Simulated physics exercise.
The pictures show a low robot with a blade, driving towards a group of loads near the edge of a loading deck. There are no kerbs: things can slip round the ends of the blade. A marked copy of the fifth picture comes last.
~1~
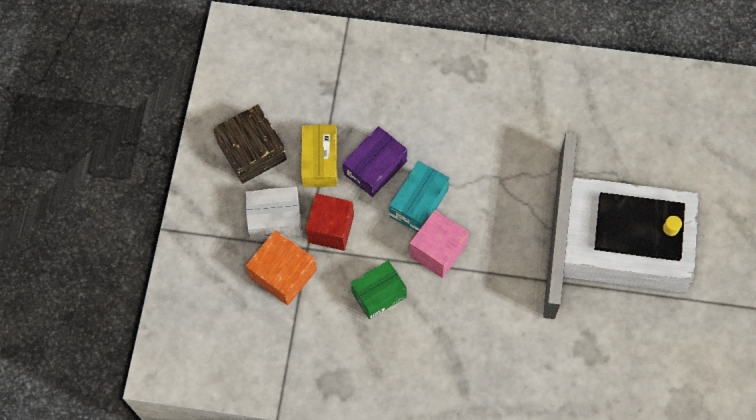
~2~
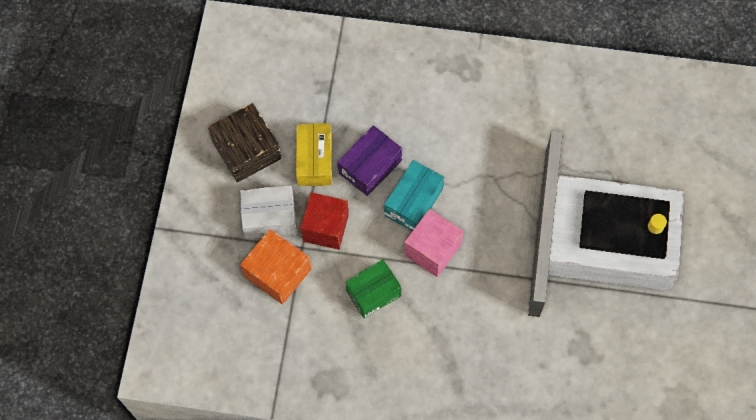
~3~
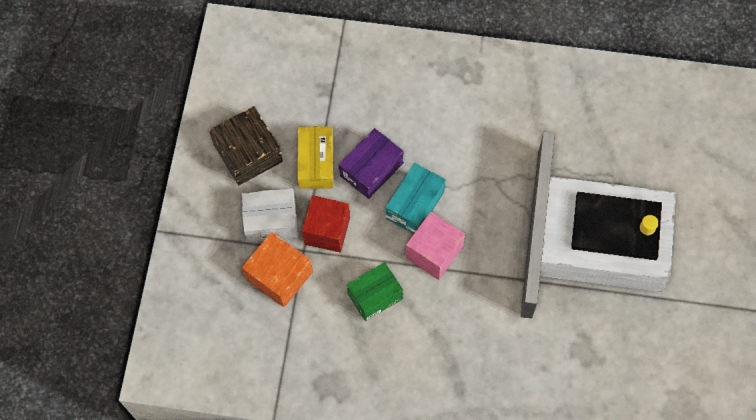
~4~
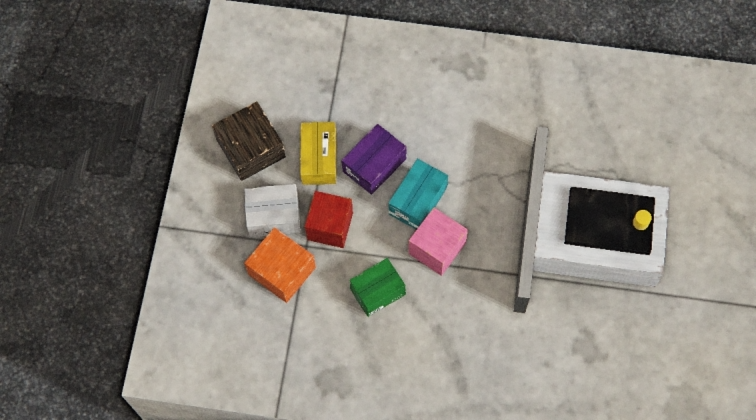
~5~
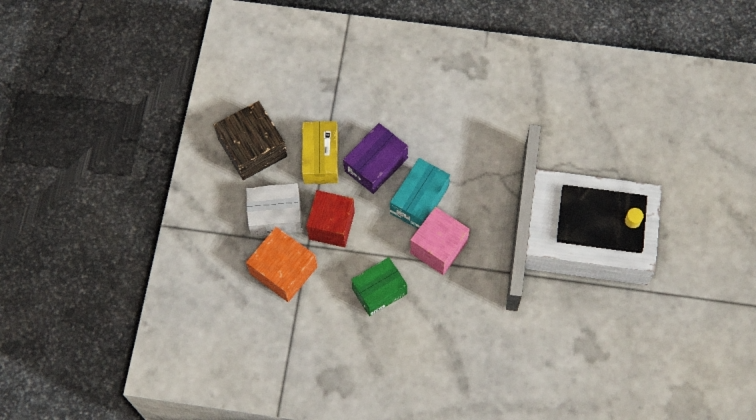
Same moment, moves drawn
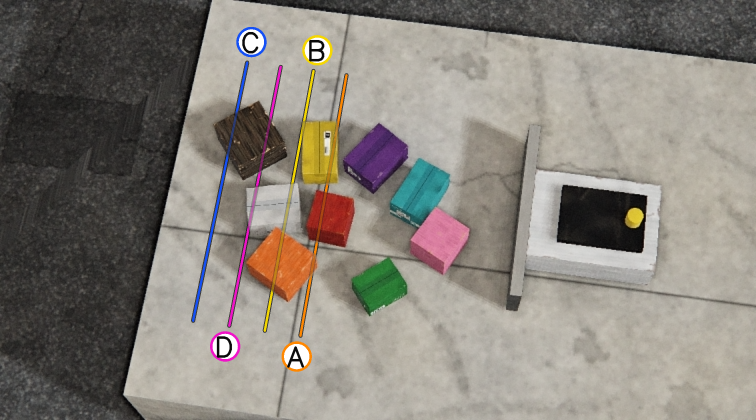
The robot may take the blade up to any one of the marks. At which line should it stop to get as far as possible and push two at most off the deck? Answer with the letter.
At D, and not beyond.
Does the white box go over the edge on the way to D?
Yes.
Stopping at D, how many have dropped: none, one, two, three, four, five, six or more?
By then, two.
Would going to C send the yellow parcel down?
Yes.
On the marked copy, A at (324, 200); B at (290, 196); C at (221, 187); D at (256, 191).
With D. Early on, robot (497, 204); green parcel (377, 290); pink crate (395, 243).
Further on, robot (400, 191); black crate (219, 143); white box (221, 205).
At the end, robot (324, 182); black crate over the edge; white box over the edge; two fallen.
As for the rest, A is within the limit but short; B is within the limit but short; C drops four.
